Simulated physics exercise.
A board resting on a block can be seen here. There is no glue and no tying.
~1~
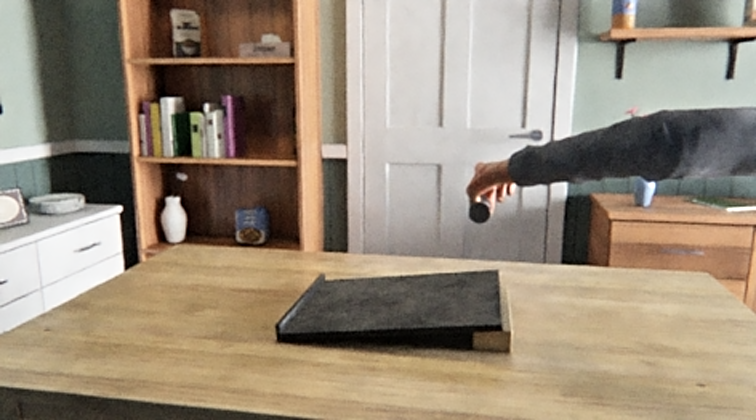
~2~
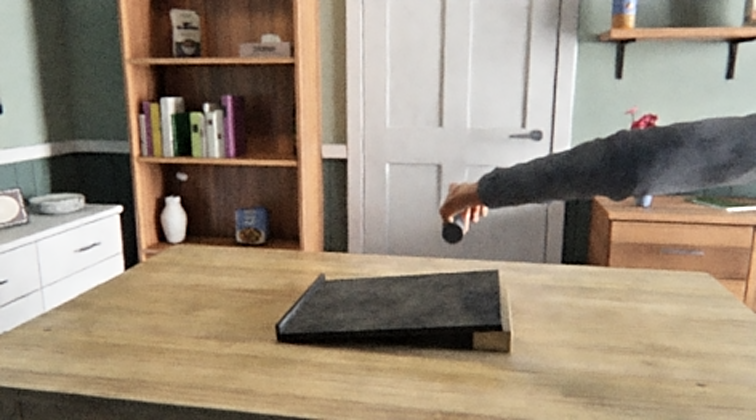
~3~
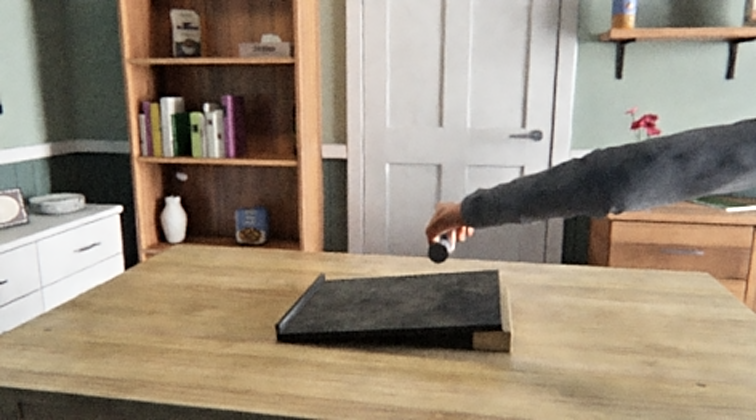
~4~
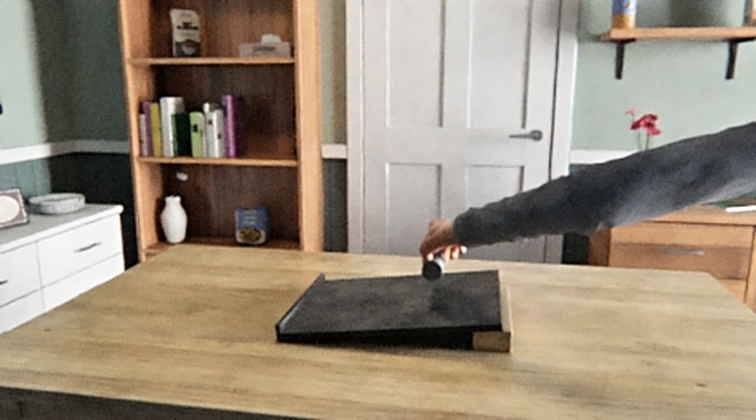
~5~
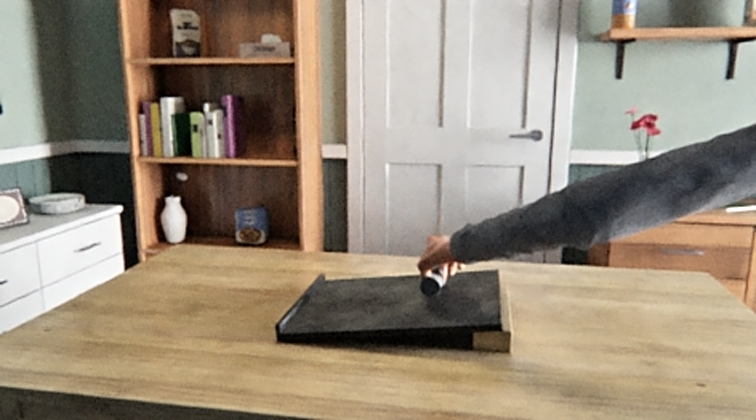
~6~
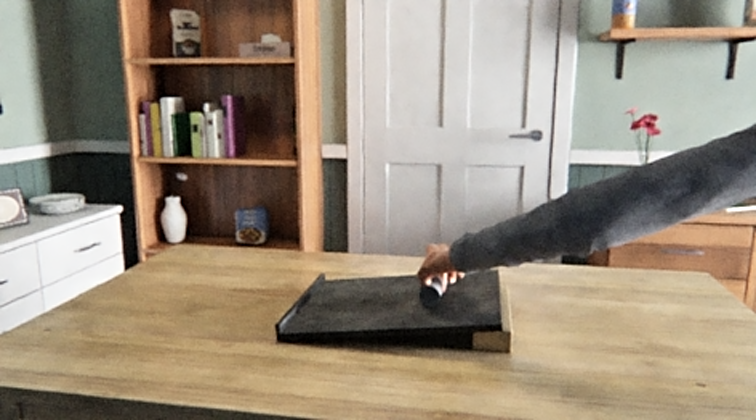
A grey shaker, gripped on its side in a hand, moved left and down from above the wooden table until it was on the sloping black board, with the hand still holding it.
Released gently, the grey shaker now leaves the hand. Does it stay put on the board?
Descends.
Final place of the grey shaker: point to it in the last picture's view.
At about (314, 294).
Then, 0.70 s after the last picture, grey shaker rolled well along near (384, 289).
Then, 1.00 s after the last picture, grey shaker rolled well along near (326, 293).
At rest, moved from the start, grey shaker. Seen from the same camera at the end, grey shaker near (314, 293). The grey shaker runs down the board.
